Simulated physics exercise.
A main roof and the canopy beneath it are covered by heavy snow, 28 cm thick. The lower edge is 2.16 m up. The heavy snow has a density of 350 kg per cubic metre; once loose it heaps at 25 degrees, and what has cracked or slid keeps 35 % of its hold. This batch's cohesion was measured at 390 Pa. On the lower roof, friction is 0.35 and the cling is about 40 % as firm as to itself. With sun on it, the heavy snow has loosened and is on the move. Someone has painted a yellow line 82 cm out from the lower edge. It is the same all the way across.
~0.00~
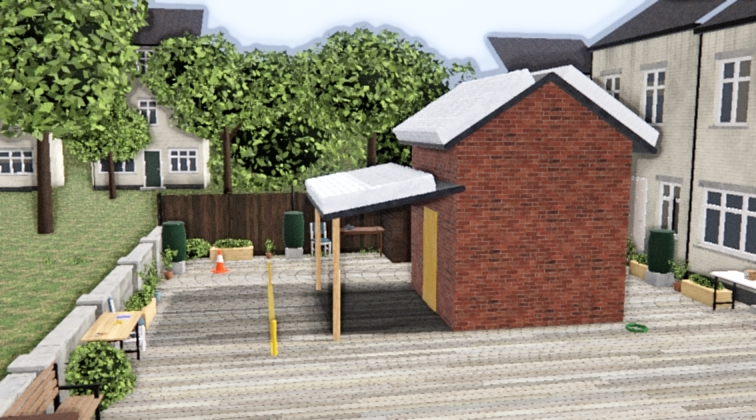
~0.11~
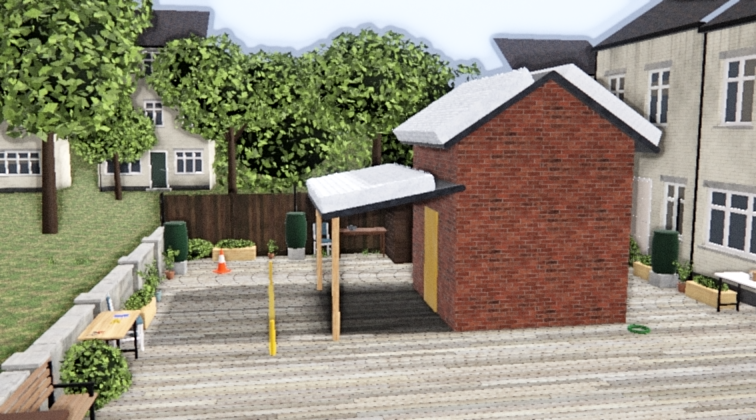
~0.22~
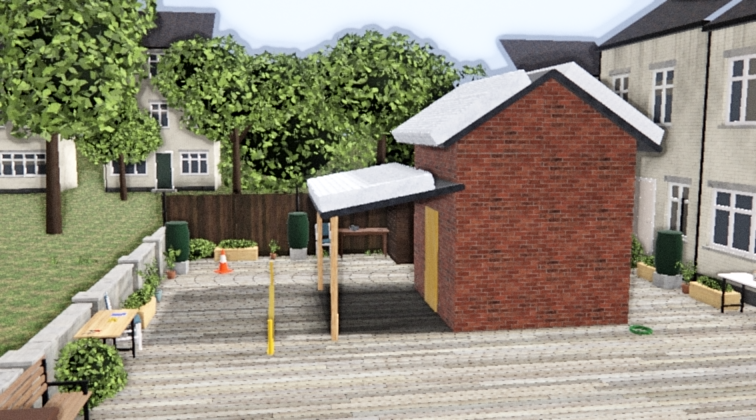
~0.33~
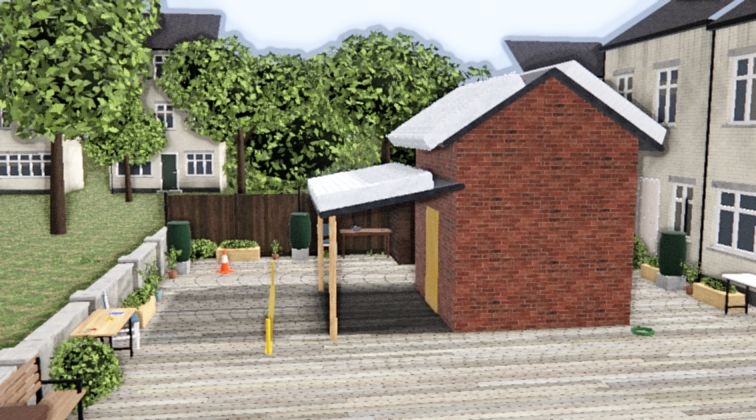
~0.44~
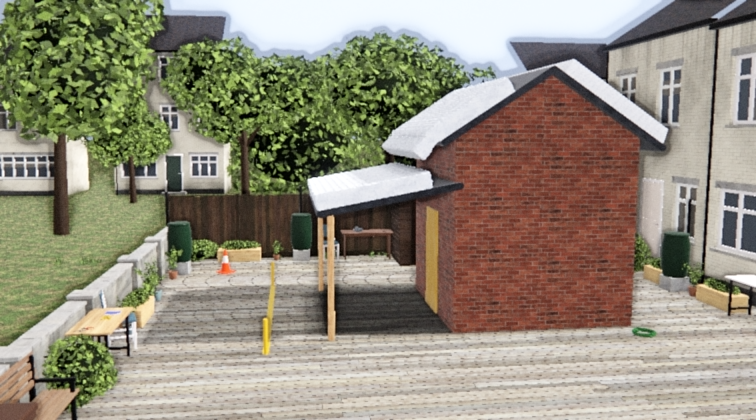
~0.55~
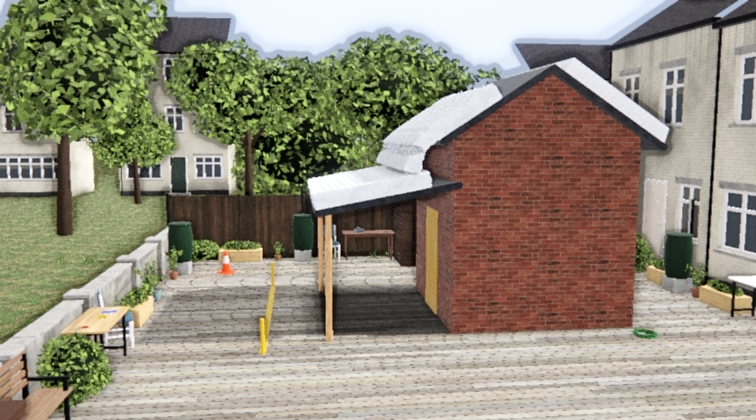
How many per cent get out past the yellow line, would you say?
I would say 15 percent.
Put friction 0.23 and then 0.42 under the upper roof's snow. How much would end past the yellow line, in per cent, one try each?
I'd say 7 %, followed by 0 %.
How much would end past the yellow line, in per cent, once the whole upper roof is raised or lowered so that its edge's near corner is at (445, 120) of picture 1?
It would then be around 40 percent.
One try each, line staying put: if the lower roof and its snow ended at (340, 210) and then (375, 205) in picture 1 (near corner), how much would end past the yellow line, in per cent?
Close to 25 % on the first try, close to 35 % on the next.
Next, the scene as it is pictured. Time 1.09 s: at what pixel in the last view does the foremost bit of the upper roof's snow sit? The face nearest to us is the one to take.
Look roughly at (332, 185).
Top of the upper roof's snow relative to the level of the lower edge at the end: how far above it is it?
0.7 m, give or take.
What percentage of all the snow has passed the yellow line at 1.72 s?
I'd say near 0 in a hundred.
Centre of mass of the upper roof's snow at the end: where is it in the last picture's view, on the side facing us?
Roughly pixel (334, 229) on the near face.
After 1.09 s, none is below the lower edge and 0 % is past the line.
After 1.72 s, 15 % is below the lower edge and 0 % is past the line.
After 2.36 s, 31 % is below the lower edge and 14 % is past the line.
After 3.00 s, 32 % is below the lower edge and 15 % is past the line.
After 3.20 s, 32 % is below the lower edge and 15 % is past the line.
